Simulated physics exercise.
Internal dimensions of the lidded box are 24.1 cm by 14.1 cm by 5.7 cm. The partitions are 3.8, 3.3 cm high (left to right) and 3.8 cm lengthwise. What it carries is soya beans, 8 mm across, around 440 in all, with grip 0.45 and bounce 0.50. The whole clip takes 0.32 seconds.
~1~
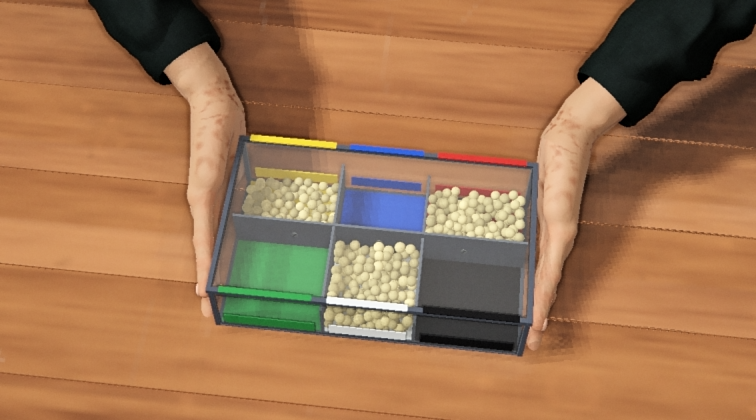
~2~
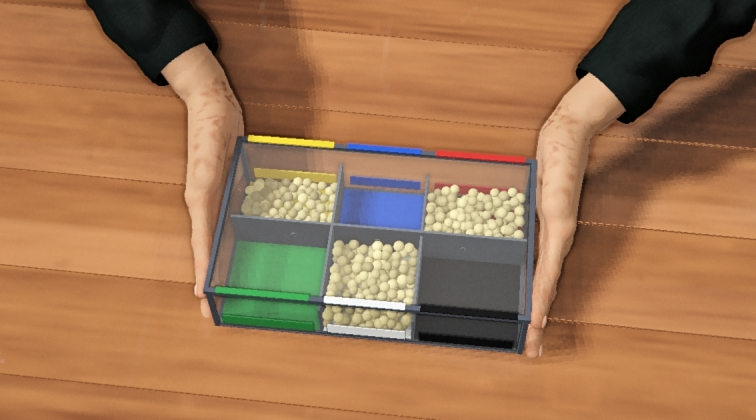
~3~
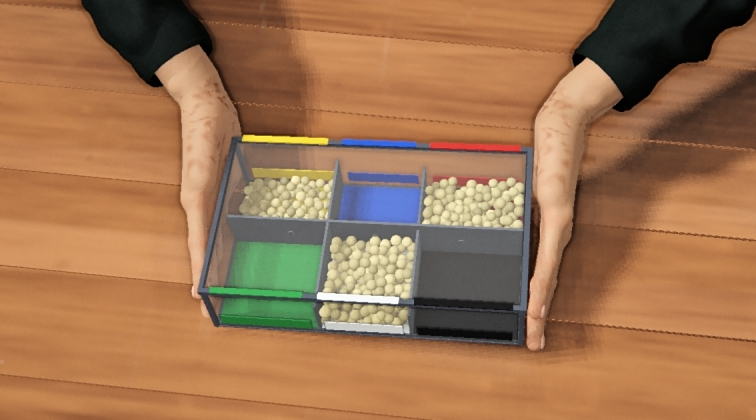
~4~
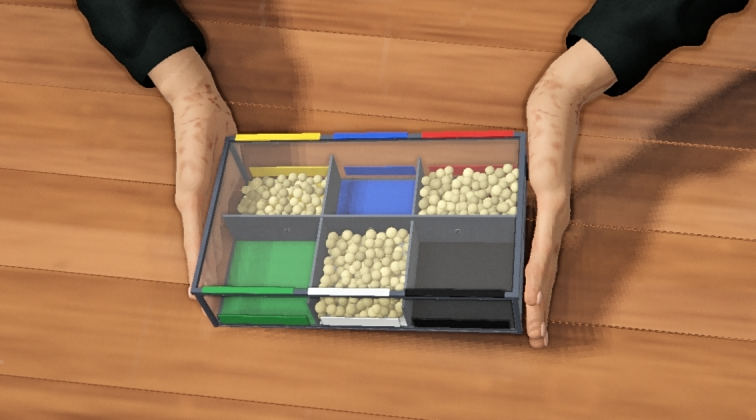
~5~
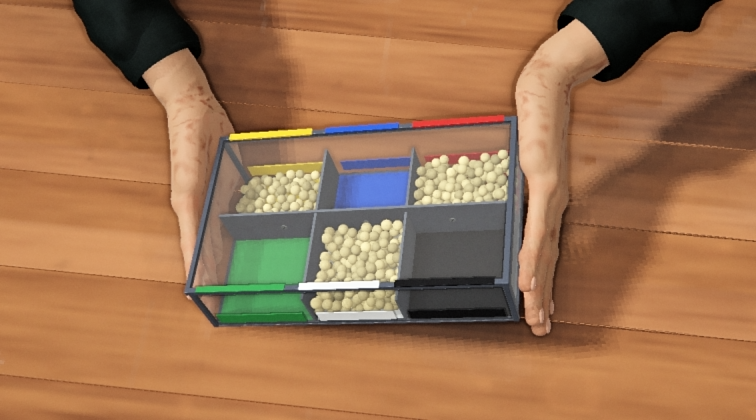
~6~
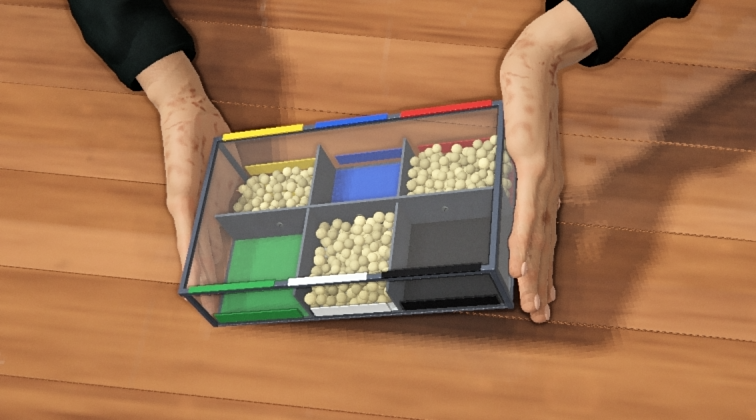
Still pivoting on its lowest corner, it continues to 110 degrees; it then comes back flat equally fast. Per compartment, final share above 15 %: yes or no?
Red no; blue no; green yes; yellow yes; white no; black no.
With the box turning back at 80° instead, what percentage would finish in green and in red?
Shares: Green 10, red 15, per cent.
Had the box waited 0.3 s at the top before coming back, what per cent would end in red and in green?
Then red keeps 0% and green keeps 50%.
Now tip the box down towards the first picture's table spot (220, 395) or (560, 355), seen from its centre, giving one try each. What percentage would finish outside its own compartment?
Near 55 and 65 percent, in that order.
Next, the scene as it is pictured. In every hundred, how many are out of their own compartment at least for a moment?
Something like 75 per cent of the pieces.
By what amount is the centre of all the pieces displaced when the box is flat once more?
Around 10.0 centimetres, start to finish.
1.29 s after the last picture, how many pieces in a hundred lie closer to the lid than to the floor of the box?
Around 70 in a hundred, give or take.
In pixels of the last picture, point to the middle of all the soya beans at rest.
Est. centre at rest: (267, 231) px.
Then, 1.29 s after the last picture, tilt 110 degrees; red 5 %, blue 10 %, green 30 %, yellow 40 %, white 15 %.
Then, 2.14 s after the last picture, tilt 49 degrees; green 50 %, yellow 50 %.
Then, 3.00 s after the last picture, tilt 0 degrees; green 50 %, yellow 50 %.
In the end, red 0 %, blue 0 %, green 50 %, yellow 50 %, white 0 %, black 0 %.
